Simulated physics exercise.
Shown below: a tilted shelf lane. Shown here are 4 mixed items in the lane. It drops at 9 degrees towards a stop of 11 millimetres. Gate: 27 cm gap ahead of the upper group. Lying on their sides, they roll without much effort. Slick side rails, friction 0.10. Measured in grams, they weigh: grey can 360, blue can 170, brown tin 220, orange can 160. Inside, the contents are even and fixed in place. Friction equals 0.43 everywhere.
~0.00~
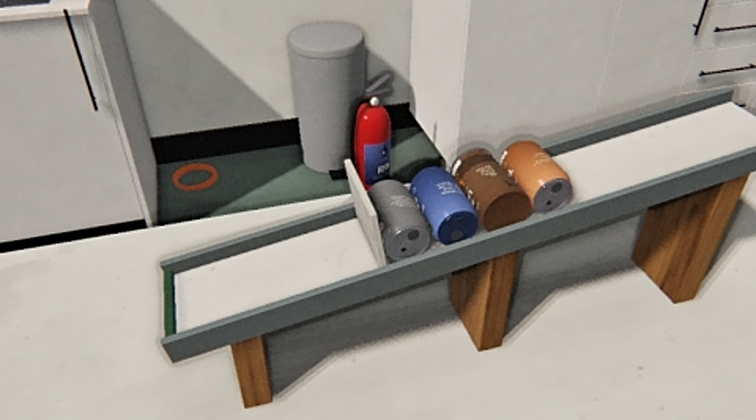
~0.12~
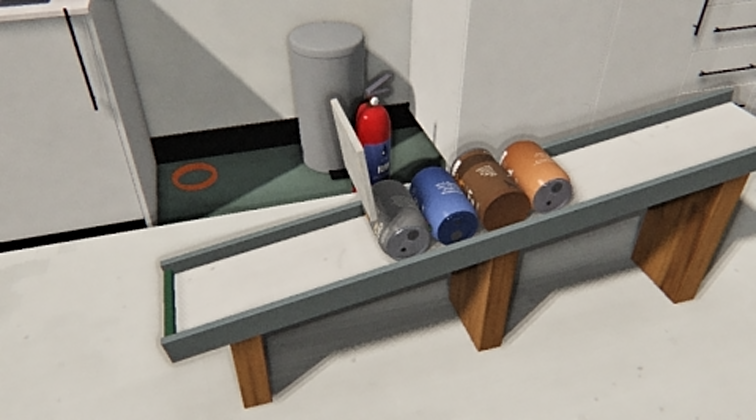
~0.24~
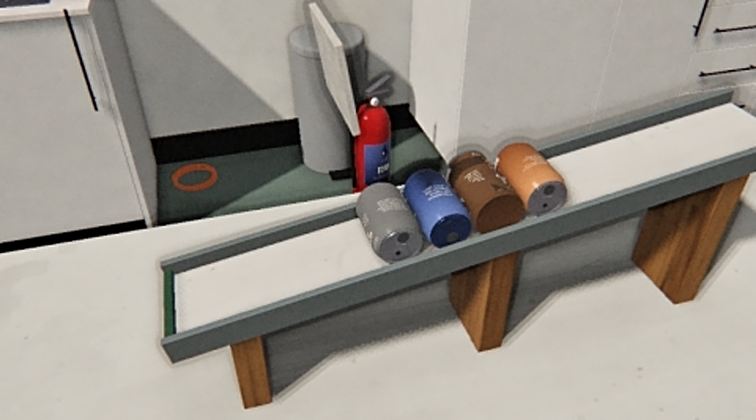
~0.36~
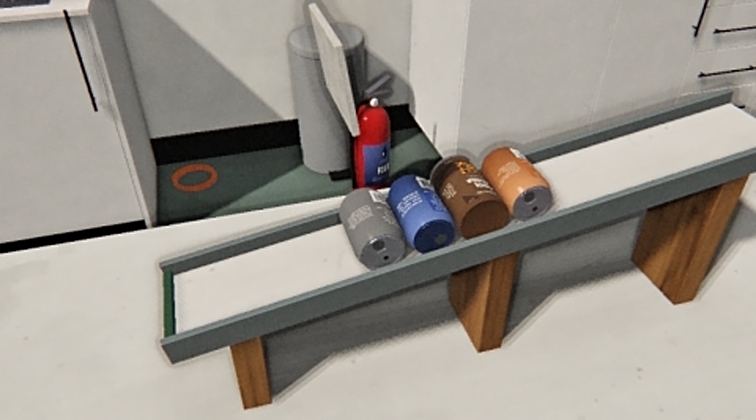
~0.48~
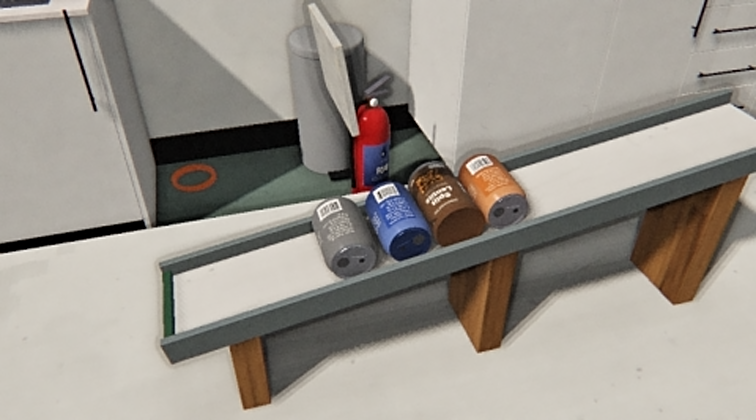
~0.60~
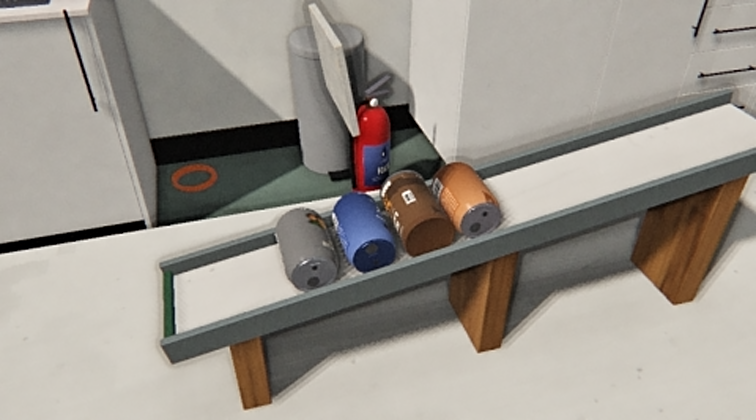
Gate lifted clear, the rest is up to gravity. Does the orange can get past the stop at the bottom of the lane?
No.
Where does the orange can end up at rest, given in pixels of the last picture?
Around (232, 271).
After 0.90 s, orange can near (357, 232).
After 1.20 s, grey can and blue can now over the stop; orange can near (259, 263).
At rest (1.7 s), over the stop, grey can and blue can; the other 2 in the lane. In the last view, orange can near (232, 271).
